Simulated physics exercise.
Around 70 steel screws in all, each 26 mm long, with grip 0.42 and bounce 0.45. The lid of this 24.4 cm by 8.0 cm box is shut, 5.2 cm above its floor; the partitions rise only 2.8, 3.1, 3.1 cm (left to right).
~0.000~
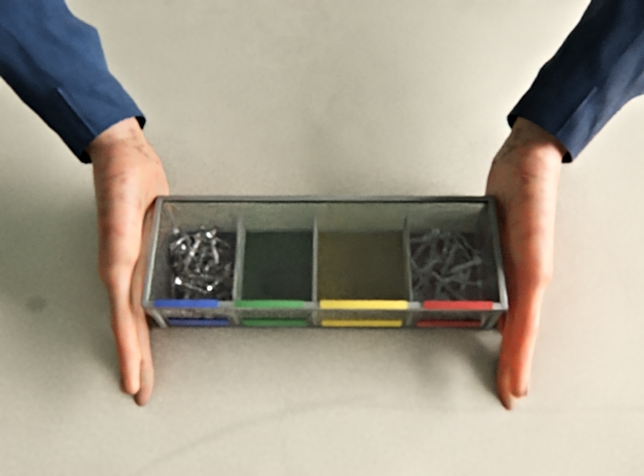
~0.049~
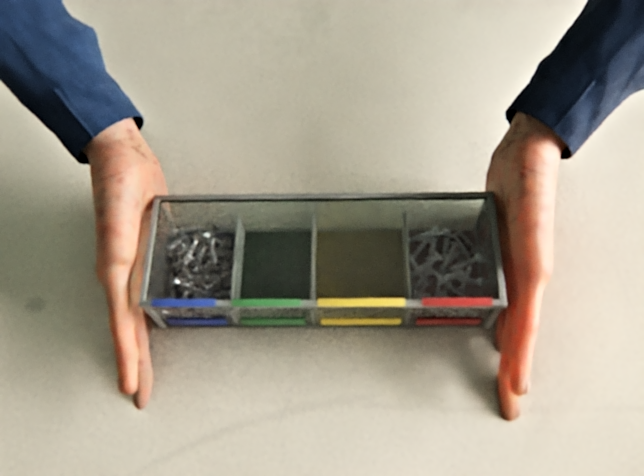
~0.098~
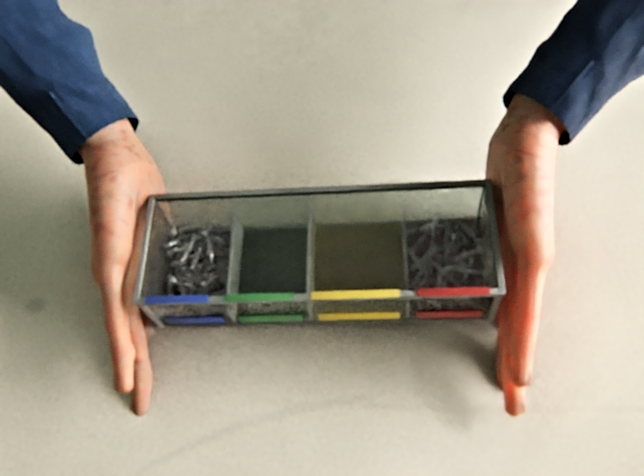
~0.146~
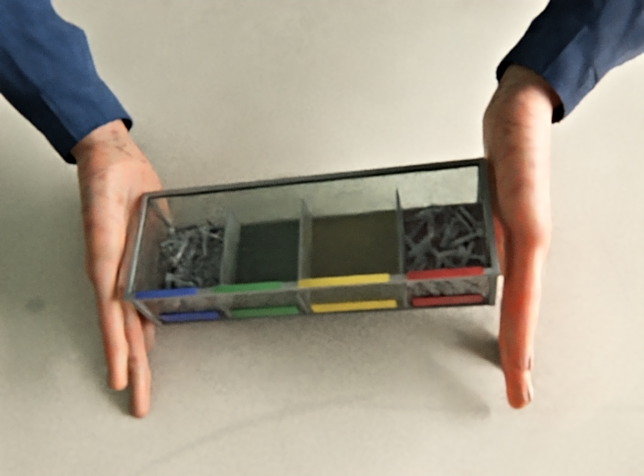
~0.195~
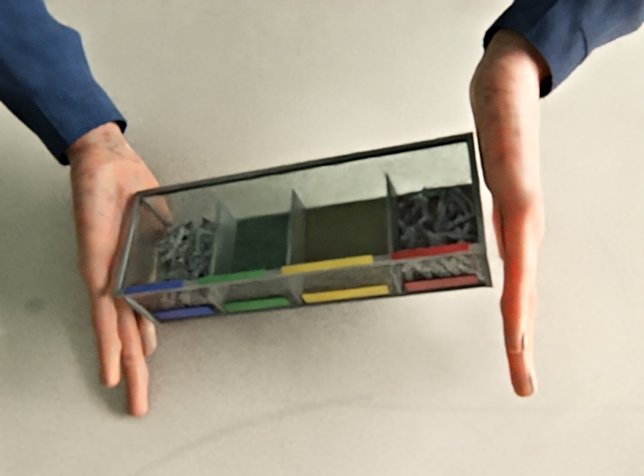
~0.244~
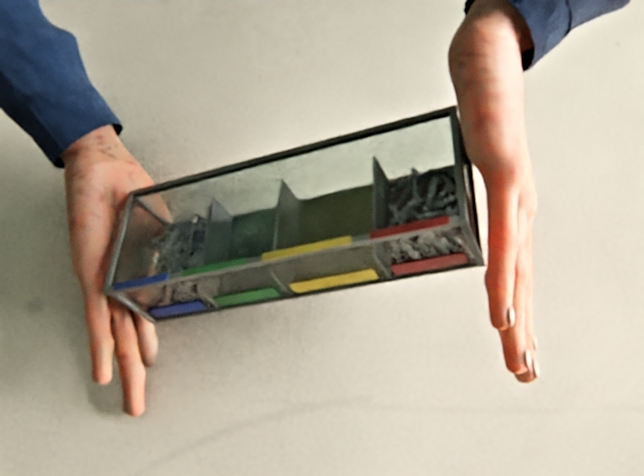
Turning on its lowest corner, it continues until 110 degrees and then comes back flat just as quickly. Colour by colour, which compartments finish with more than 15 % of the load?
Red: No, blue: Yes, green: No, yellow: No.
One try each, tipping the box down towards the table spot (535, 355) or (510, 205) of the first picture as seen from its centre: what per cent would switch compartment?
I'd put it at roughly 55 per cent for the first tilt and roughly 60 per cent for the second.
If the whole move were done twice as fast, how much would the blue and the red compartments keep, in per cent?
Blue 75 %; red 0 %.
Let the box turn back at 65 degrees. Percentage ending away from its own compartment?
I'd say close to 5 percent.
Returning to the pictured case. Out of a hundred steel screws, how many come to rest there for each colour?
The red one gets 0, the blue one 85, the green one 10 and the yellow one 5.
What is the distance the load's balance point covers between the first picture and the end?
It shifts some 6.5 cm.
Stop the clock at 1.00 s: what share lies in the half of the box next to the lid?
Estimate: Near 60 per cent.
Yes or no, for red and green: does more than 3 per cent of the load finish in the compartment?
Red no, green yes.
Then, at 1.00 s, tilt 109 degrees; red 20 %, blue 60 %, green 5 %, yellow 15 %.
After 1.51 s, tilt 47 degrees; blue 85 %, green 10 %, yellow 5 %.
After 2.08 s, tilt 0 degrees; blue 85 %, green 10 %, yellow 5 %.
By 2.6 s all is still; red 0 %, blue 85 %, green 10 %, yellow 5 %.
